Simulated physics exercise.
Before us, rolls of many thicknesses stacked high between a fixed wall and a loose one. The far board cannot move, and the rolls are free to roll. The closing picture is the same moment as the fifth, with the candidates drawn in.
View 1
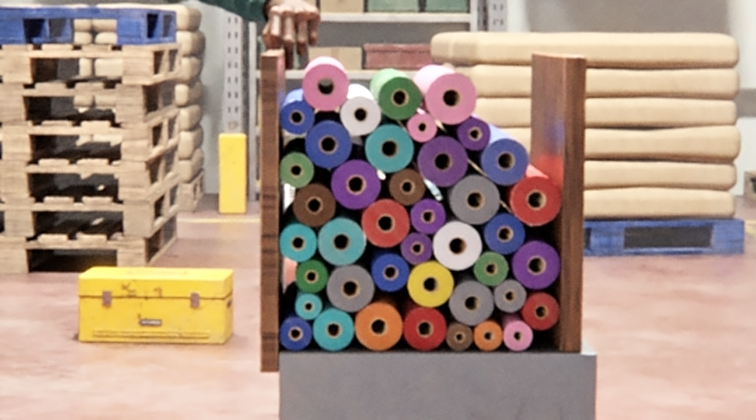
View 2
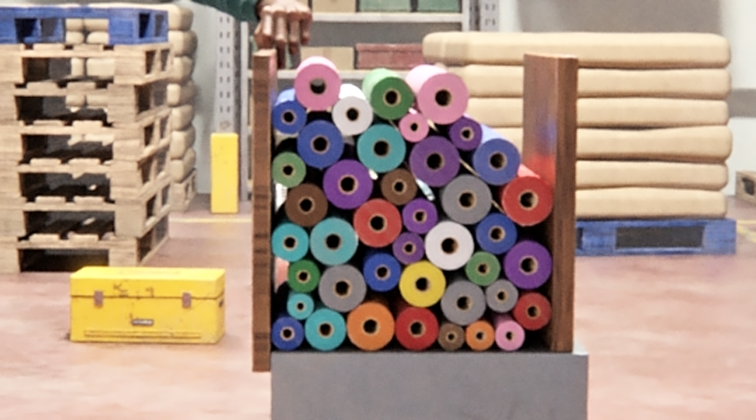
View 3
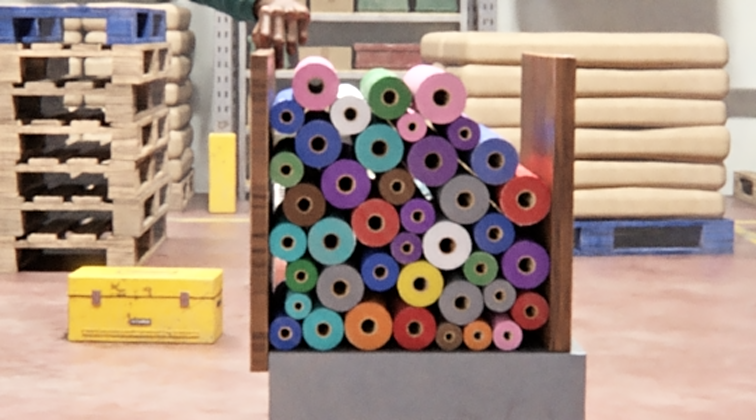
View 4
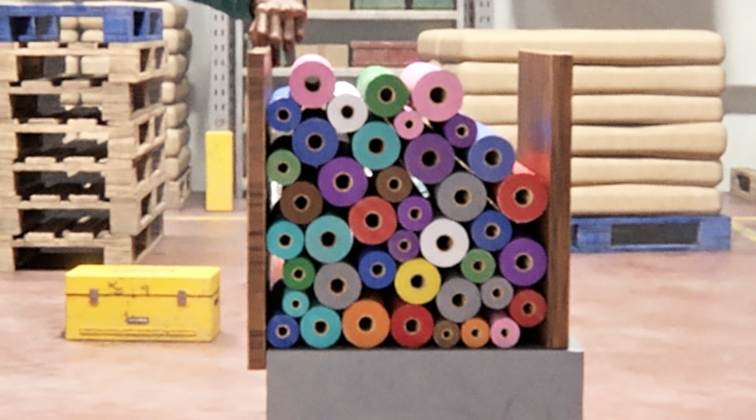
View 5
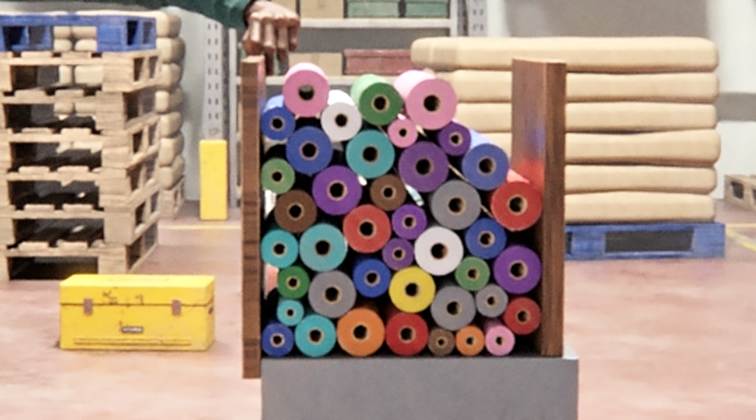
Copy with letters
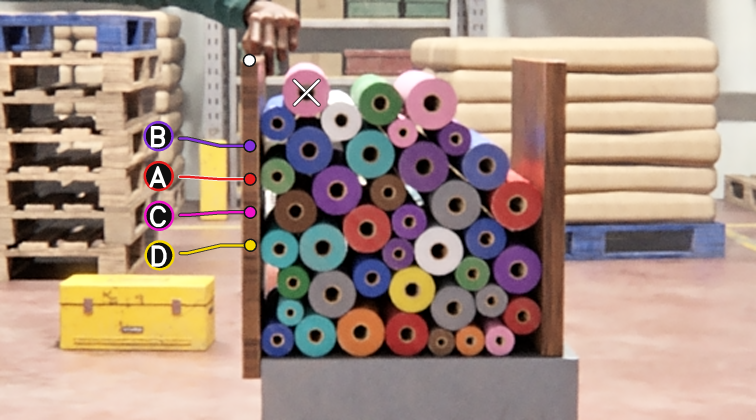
In a warehouse with a reddish floor, seen from the front at about the height of the stack, wooden pallets stand on the left and pale sacks lie piled on a blue pallet behind. Rolls in many colours sit end-on between two brown side boards on a grey base, right of a yellow toolbox. A hand rests atop the left board as the camera drifts slightly, shifting everything left, while the rolls stay put.
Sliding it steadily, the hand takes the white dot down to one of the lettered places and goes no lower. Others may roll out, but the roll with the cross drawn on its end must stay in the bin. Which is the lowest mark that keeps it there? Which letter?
At most to B.
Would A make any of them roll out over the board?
At A: Yes.
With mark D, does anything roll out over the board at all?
At D: Yes.
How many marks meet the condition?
One of them.
On the marked copy, A at (250, 179); B at (250, 146); C at (250, 212); D at (250, 245); the cross at (306, 93); the white dot at (249, 60).
Taking B. A third of the way, top of the board (259, 104).
Two thirds of the way, top of the board (259, 146).
When it is over, top of the board (259, 146), none out over the board, the crossed one still inside.
As for the rest, A lets the crossed one out; C lets the crossed one out; D lets the crossed one out.
